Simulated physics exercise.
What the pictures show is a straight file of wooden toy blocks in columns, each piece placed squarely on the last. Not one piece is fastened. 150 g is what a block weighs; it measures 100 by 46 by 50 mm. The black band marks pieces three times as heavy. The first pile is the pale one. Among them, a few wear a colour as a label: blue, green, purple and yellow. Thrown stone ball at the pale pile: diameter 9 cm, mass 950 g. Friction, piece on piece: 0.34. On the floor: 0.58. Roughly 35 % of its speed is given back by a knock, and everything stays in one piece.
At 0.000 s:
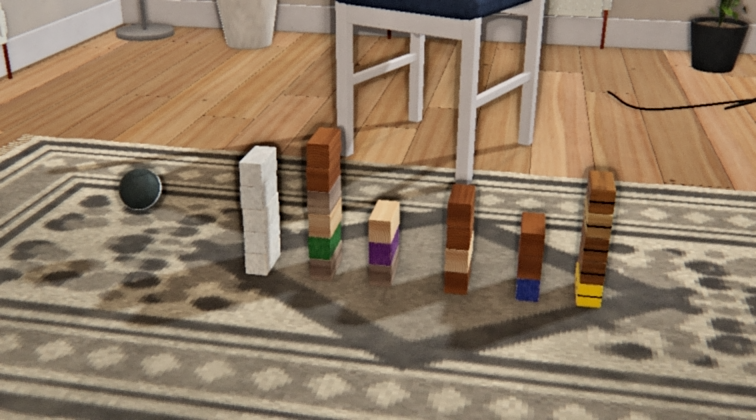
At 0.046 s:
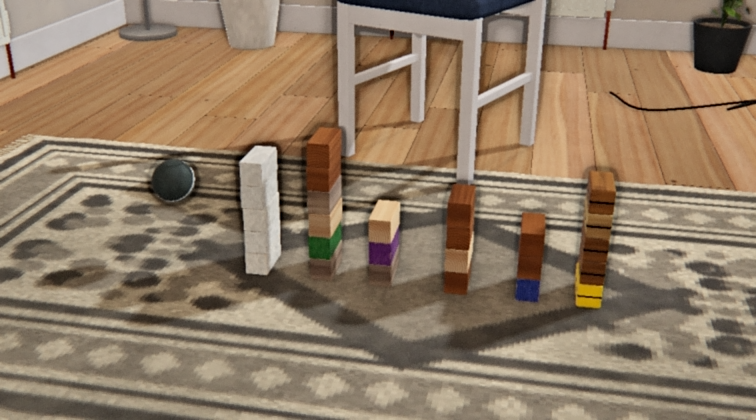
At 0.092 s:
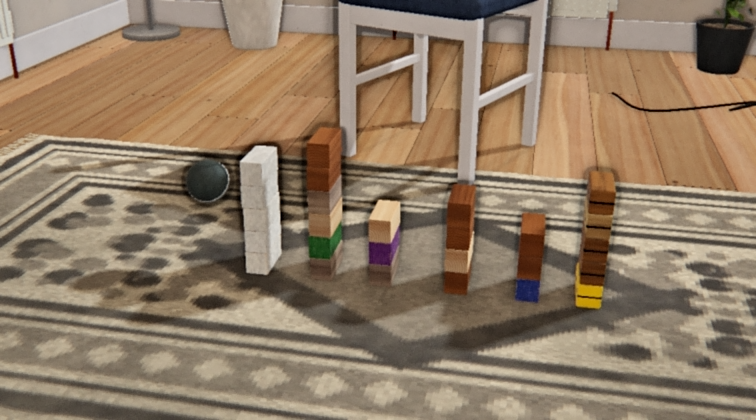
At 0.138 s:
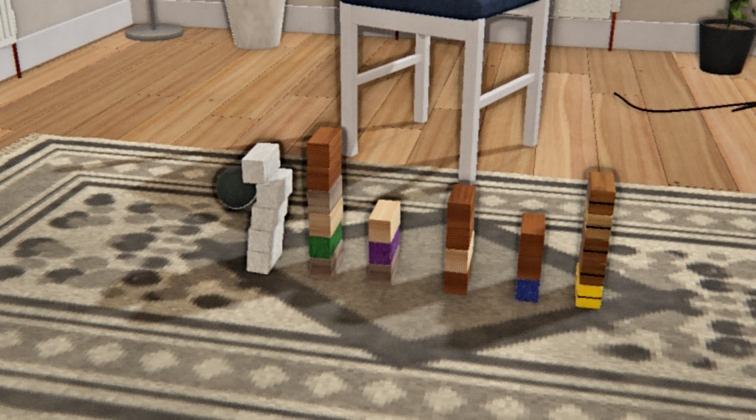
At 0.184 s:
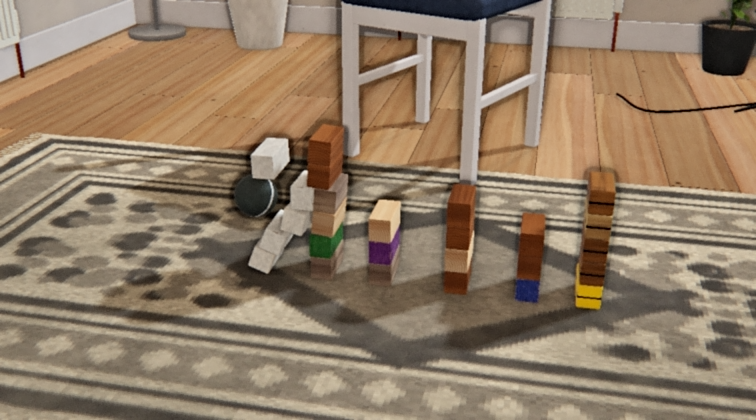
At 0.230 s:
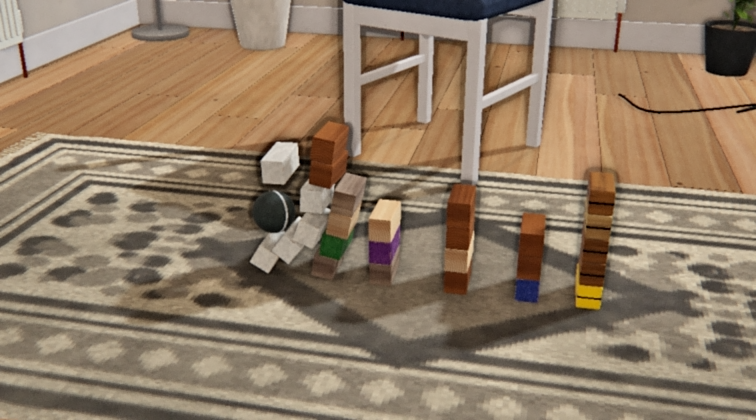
Dark ball moving right across a patterned rug, striking a white block column and scattering its pieces against the brown-topped column beside it.
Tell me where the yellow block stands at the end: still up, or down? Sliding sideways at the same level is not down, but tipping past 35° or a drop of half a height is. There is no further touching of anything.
At the end the yellow block is still up.
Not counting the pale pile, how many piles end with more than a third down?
All told, the figure is 4.
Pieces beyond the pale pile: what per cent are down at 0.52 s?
By that time it is 35 percent.
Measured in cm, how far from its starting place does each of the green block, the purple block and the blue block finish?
Green 10, purple 10, blue 0.
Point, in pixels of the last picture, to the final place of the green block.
It settles close to (368, 262) in the last view.
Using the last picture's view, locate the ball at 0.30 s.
It should be about (301, 227) in pixels.
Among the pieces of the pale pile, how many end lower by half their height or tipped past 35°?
Exactly 5 of the pale pieces.
After 0.30 s, 4 of the pale pile down; 2 of the 21 other blocks down; yellow block unmoved; green block leaning 26°.
After 0.52 s, 5 of the pale pile down; 7 of the 21 other blocks down; yellow block unmoved; purple block leaning 58°, 38 mm lower.
After 0.86 s, 5 of the pale pile down; 10 of the 21 other blocks down; yellow block unmoved; purple block on its side.
At rest (2.1 s), 5 of the pale pile down; 12 of the 21 other blocks down; yellow block unmoved; purple block on its side; blue block shifted 6 mm. As the last picture would show them, middles, yellow block near (589, 286), purple block near (431, 267).
